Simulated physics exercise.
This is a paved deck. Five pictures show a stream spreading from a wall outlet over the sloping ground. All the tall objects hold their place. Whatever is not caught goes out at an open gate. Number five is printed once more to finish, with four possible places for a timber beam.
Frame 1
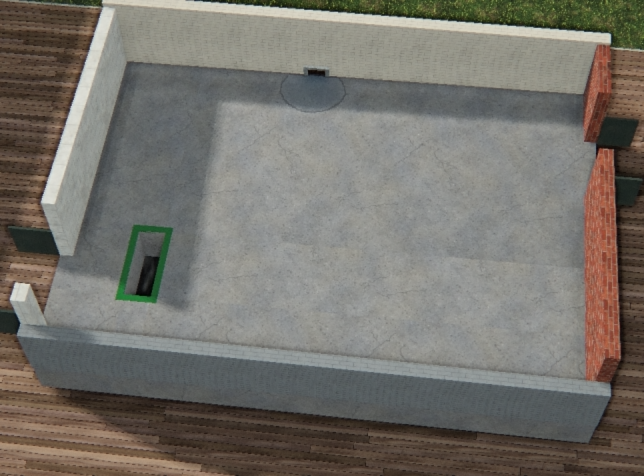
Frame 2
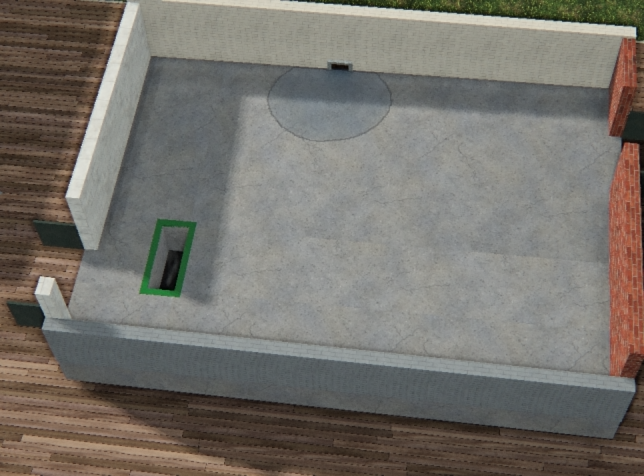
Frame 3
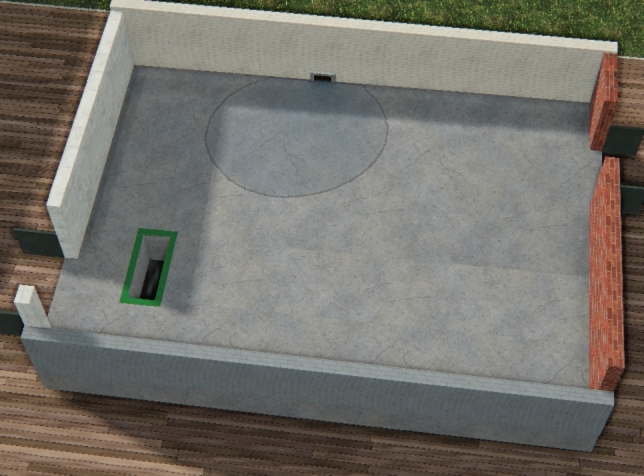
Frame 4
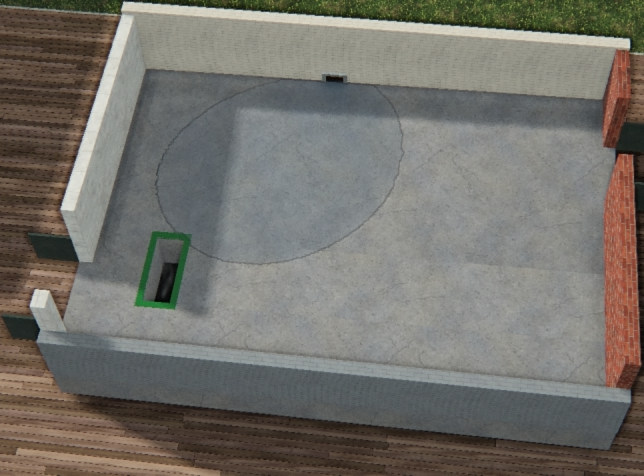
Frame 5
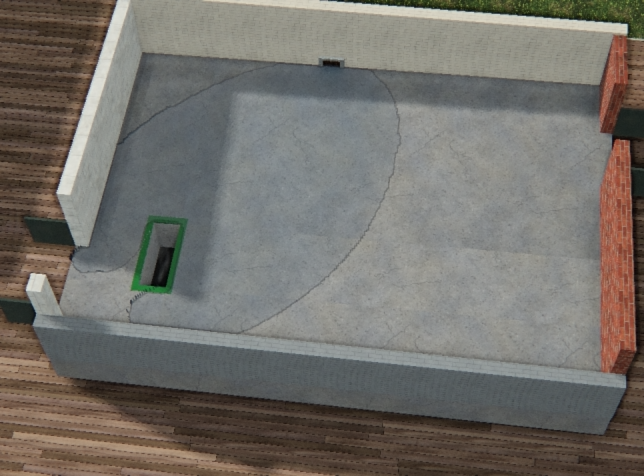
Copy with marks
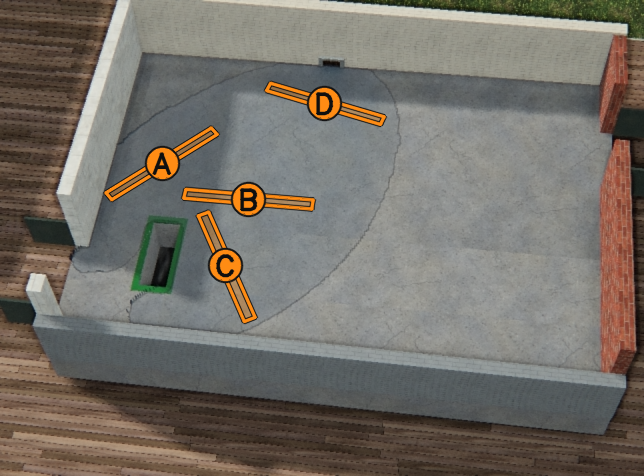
On a walled paved deck, a small wet patch below a dark opening in the back wall spreads steadily across the grey floor toward the lower left, passing around the green-framed drain and reaching the left and front walls.
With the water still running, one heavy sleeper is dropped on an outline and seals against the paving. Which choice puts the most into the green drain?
Spot A.
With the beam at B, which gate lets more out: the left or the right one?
More leaves on the left.
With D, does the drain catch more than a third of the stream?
No.
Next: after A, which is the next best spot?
Spot C.
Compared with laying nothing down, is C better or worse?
Worse.
In orange, A from (108, 196) to (214, 131); B from (184, 193) to (312, 204); C from (203, 214) to (249, 319); D from (268, 86) to (382, 120).
Choosing A, about 34 % of the stream goes into the green drain, about 64 % out by the gates.
Choosing B, about 16 % of the stream goes into the green drain, about 83 % out by the gates.
Choosing C, about 21 % of the stream goes into the green drain, about 79 % out by the gates.
Choosing D, about 14 % of the stream goes into the green drain, about 86 % out by the gates.
